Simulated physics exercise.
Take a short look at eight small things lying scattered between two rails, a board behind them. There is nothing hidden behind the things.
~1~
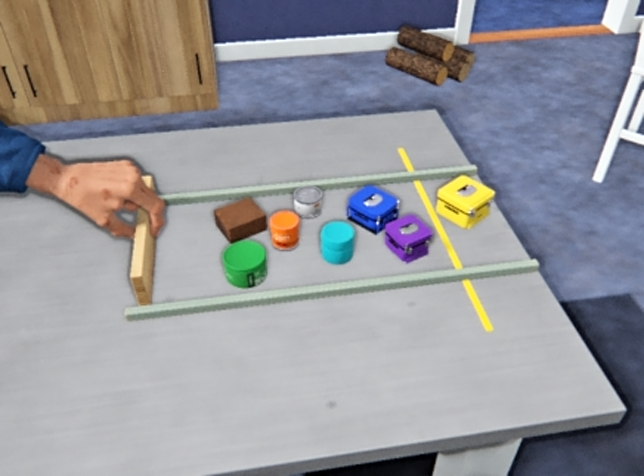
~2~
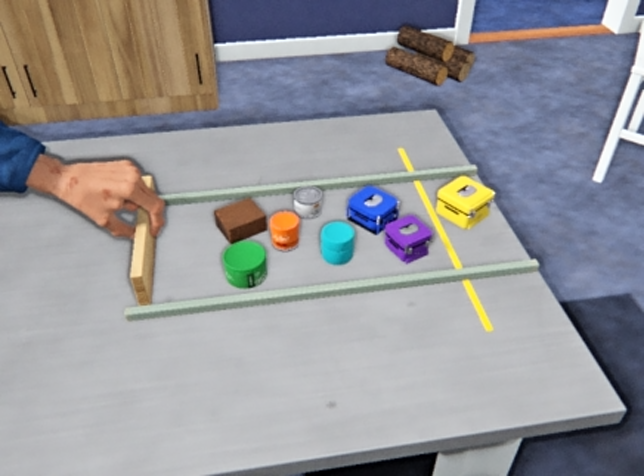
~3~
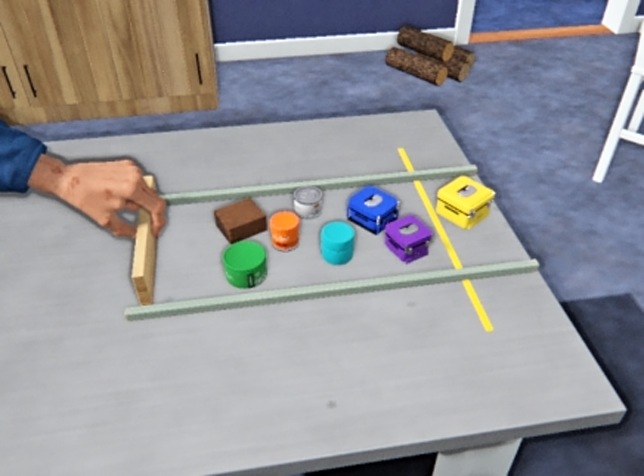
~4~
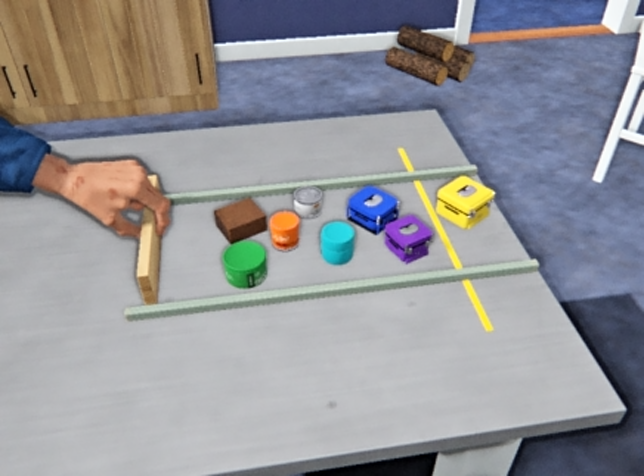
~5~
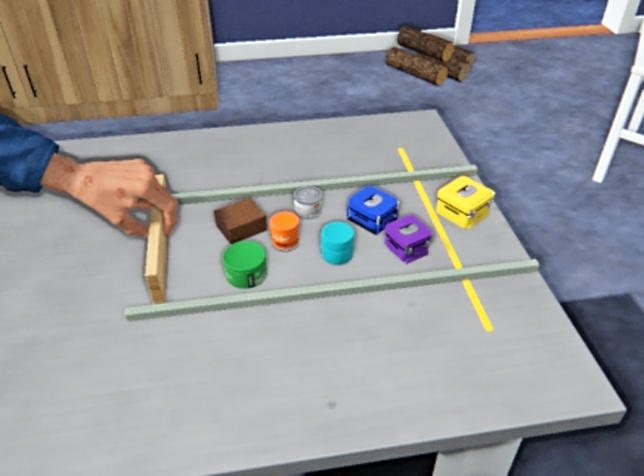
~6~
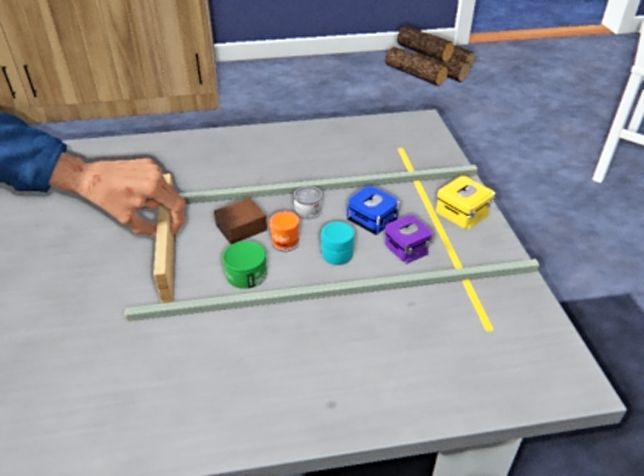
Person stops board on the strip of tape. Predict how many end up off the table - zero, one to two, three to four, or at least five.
After that push only one or two come off the table.
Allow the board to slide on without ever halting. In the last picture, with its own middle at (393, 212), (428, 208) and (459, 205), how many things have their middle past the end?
That makes 0, 1, 3.
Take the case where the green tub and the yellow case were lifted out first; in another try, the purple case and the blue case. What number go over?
Tally of falls: 0 for the first try, 0 for the second.
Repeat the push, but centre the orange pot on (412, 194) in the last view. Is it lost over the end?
In that spot, it sits tight.
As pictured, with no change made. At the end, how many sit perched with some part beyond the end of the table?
Looks like 2 of them.
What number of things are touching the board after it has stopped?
So the total is 4.
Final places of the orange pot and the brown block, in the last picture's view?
Final positions - orange pot around (456, 220), brown block around (451, 202).
A little later, none off yet; yellow case at rest near (464, 202); purple case at rest near (408, 239); blue case at rest near (373, 210).
When it is over, the number that fall off is one or two; down, yellow case.
